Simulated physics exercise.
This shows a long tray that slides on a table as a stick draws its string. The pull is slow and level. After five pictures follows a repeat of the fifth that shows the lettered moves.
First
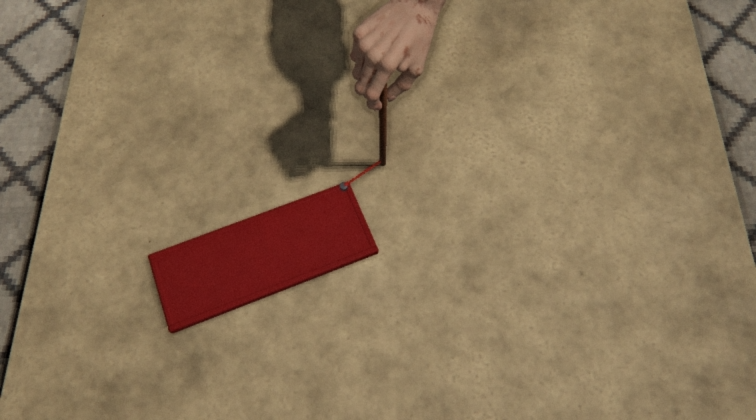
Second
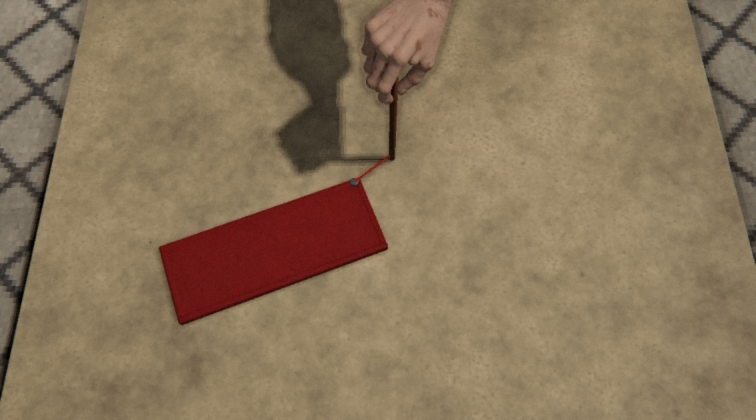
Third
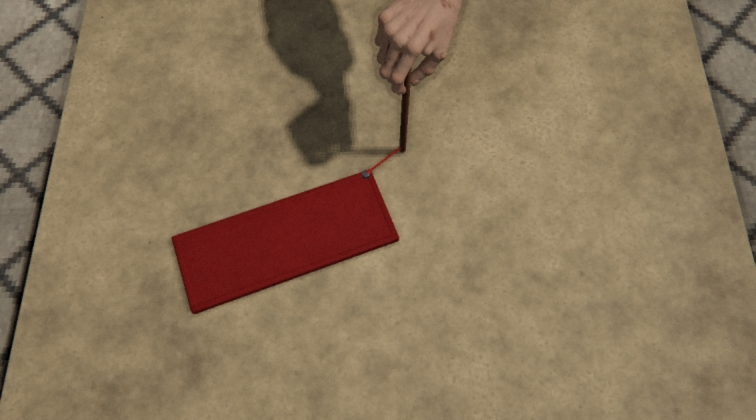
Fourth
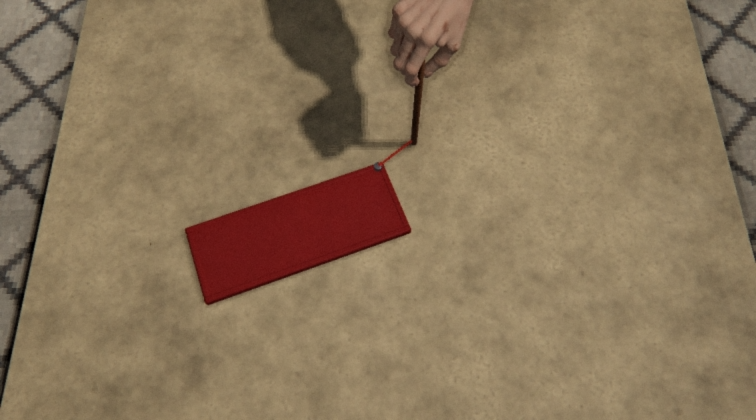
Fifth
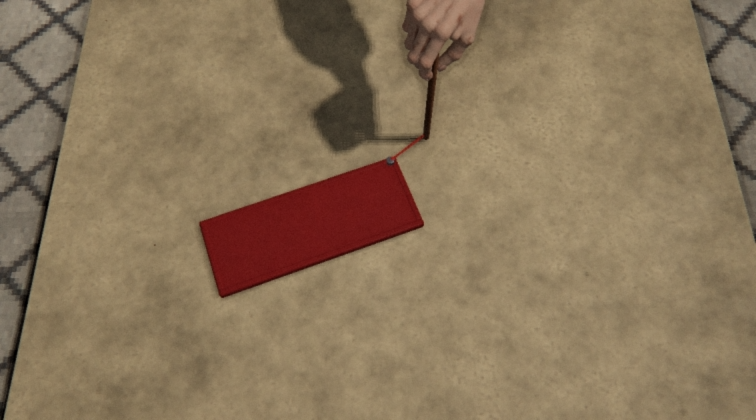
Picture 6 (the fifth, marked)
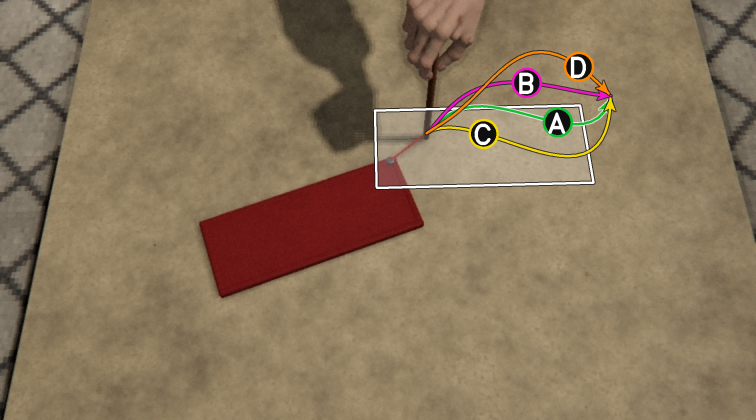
A long red tray slid slowly across a tan table, moving up and to the right, as a hand holding a dark stick drew it along by a short red string tied at its corner.
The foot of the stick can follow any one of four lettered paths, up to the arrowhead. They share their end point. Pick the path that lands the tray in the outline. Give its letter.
With A it lies in the marked place.
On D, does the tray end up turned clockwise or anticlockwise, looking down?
On that path, clockwise.
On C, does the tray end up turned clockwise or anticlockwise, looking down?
On that path, clockwise.
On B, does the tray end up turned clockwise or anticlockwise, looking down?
On that path, clockwise.
On the marked copy, A from (426, 133) via (516, 112) to (609, 100); B from (426, 133) via (502, 83) to (611, 96); C from (426, 133) via (542, 152) to (611, 98); D from (426, 133) via (507, 65) to (609, 94); the outline at (481, 146).
With A. Early on, foot of the stick (491, 108), middle of the tray (371, 180).
Further on, foot of the stick (566, 125), middle of the tray (428, 162).
At the end, foot of the stick (610, 97), middle of the tray (482, 146); it lies in the outline.
As for the rest, B leaves its middle at (475, 131); C leaves its middle at (490, 159); D leaves its middle at (473, 118).
